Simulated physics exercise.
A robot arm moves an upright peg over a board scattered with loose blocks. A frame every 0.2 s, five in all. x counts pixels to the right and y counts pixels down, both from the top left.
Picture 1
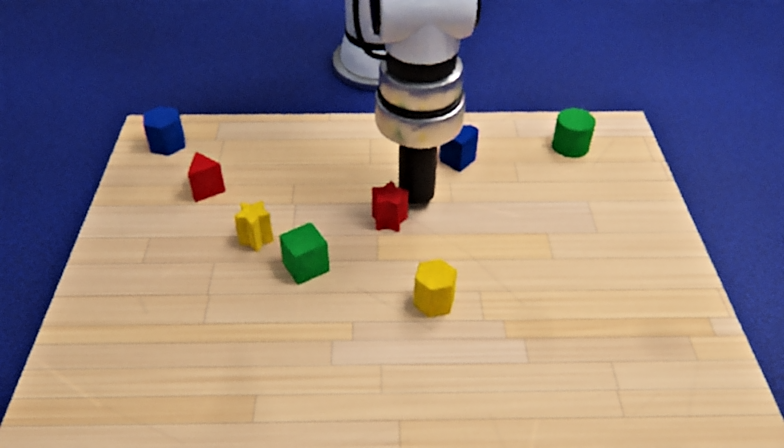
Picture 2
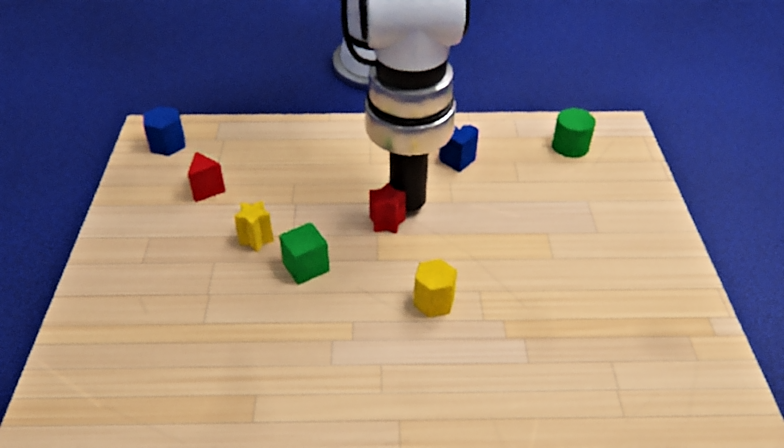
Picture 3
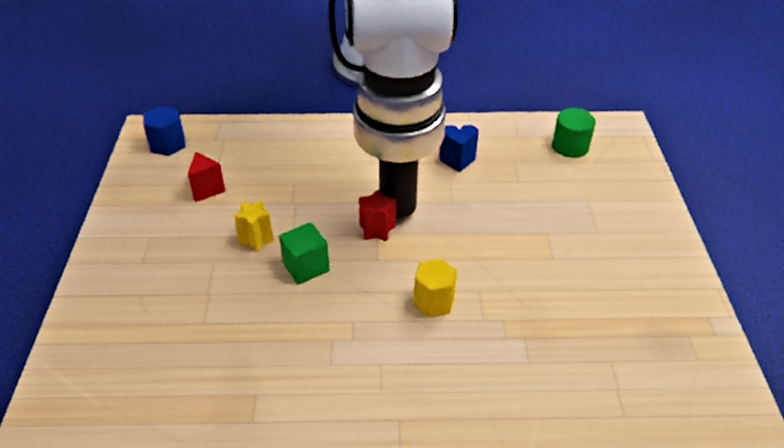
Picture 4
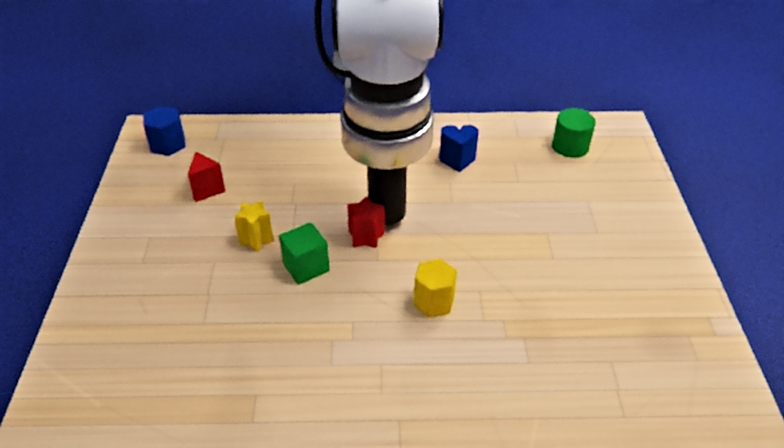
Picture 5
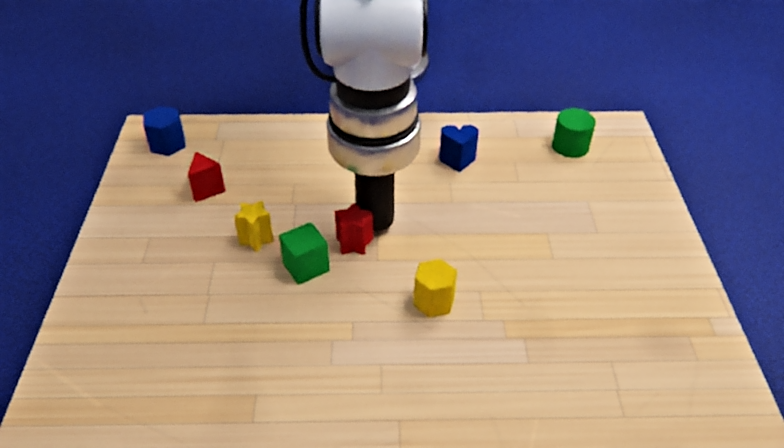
To begin with, a robot arm holds its black peg just right of a red star on a wooden board scattered with colored blocks. The peg pushes the star a short way left and slightly toward the viewer, bringing it close beside the green block, while the other blocks stay still.
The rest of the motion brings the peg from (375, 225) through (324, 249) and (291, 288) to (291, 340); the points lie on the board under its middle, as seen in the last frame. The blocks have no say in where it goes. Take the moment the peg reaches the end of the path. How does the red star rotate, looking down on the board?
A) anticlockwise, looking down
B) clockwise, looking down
B (clockwise, looking down)
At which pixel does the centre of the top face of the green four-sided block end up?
It is going to be at (214, 302).
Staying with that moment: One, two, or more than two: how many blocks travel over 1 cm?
It moves two blocks.
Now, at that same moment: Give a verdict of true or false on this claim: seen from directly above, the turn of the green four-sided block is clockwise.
This is true.
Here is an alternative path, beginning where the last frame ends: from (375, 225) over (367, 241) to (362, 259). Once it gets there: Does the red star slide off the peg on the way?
No, that is not how it ends up.
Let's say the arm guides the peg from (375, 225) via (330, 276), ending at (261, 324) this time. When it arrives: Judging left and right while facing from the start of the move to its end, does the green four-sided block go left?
I expect not.
What follows on the original path. One third of the way, peg (322, 243); green four-sided block (270, 258); red star (303, 244), turned 15° anticlockwise.
Two thirds of the way, peg (290, 281); green four-sided block (226, 293); red star (264, 284).
At the end, peg (290, 334); yellow star not moved; green four-sided block (214, 302), turned 30° clockwise; red star (247, 319), turned 40° clockwise.
